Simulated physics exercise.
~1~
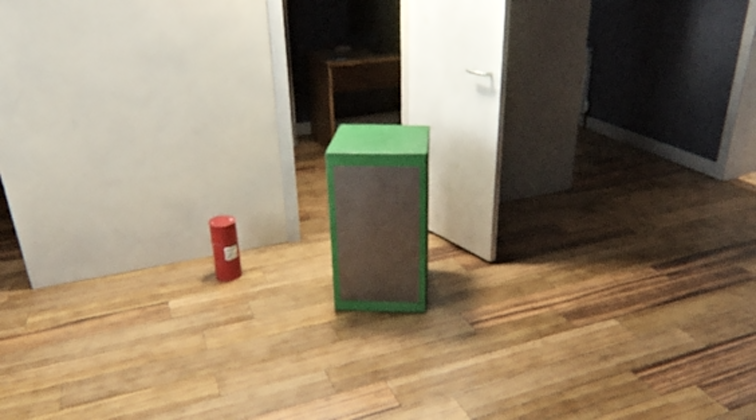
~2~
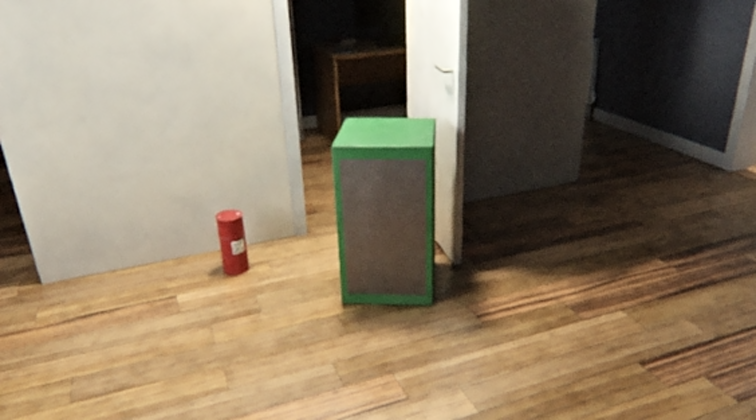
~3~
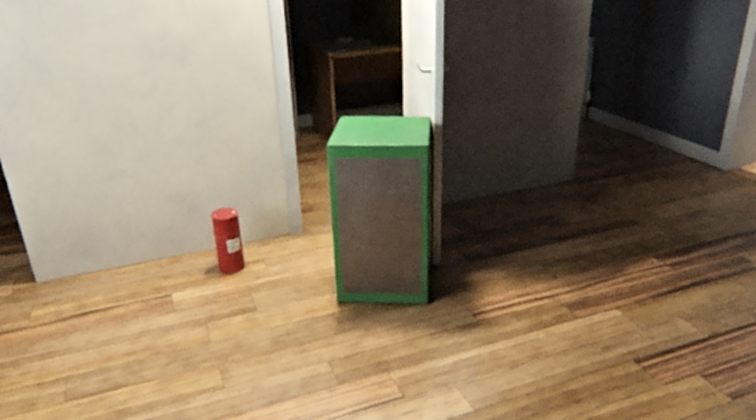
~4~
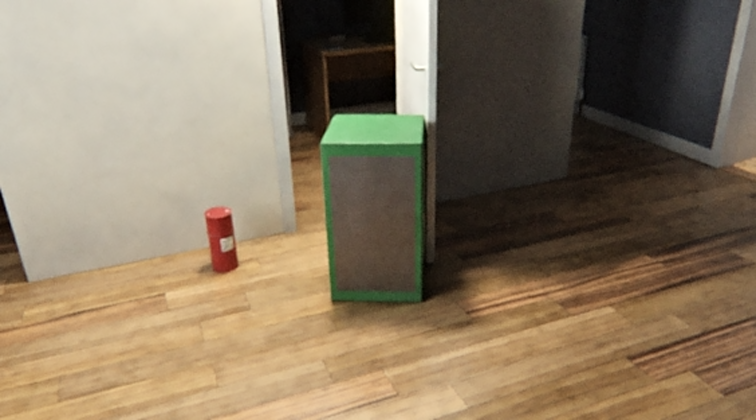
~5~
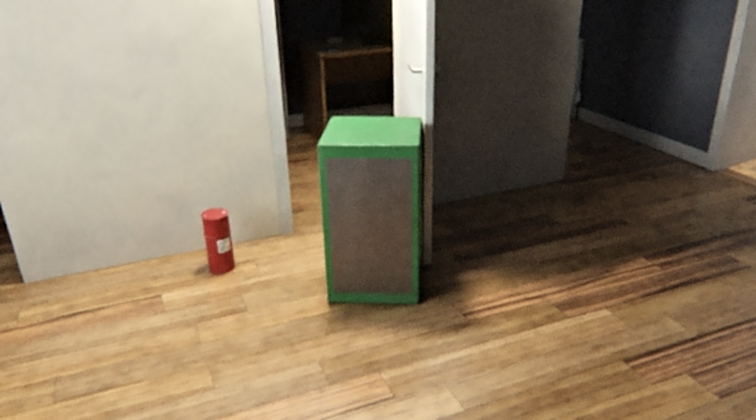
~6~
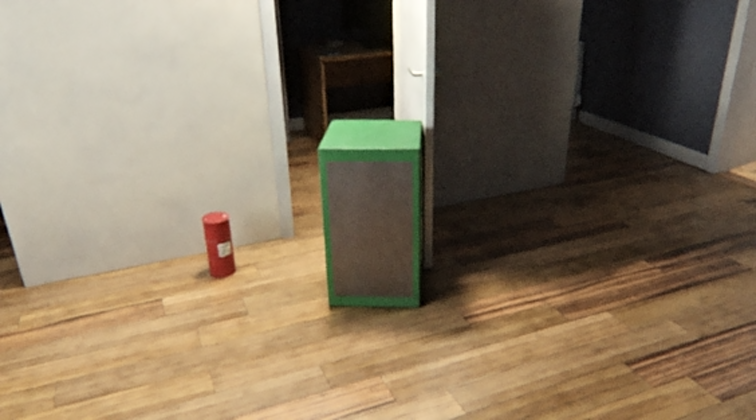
At first, a white door stands wide open behind a green box-shaped appliance with a grayish front panel, while a red canister sits on the wooden floor to the left. The door swings toward the appliance, its broad white face quickly narrowing from view. It turns a little farther, until only a slim strip with the handle shows just behind the appliance's right side. There it stops and stays almost still, while the view sways slightly. At the end, the door remains well open, and the appliance and canister have not moved from their places.
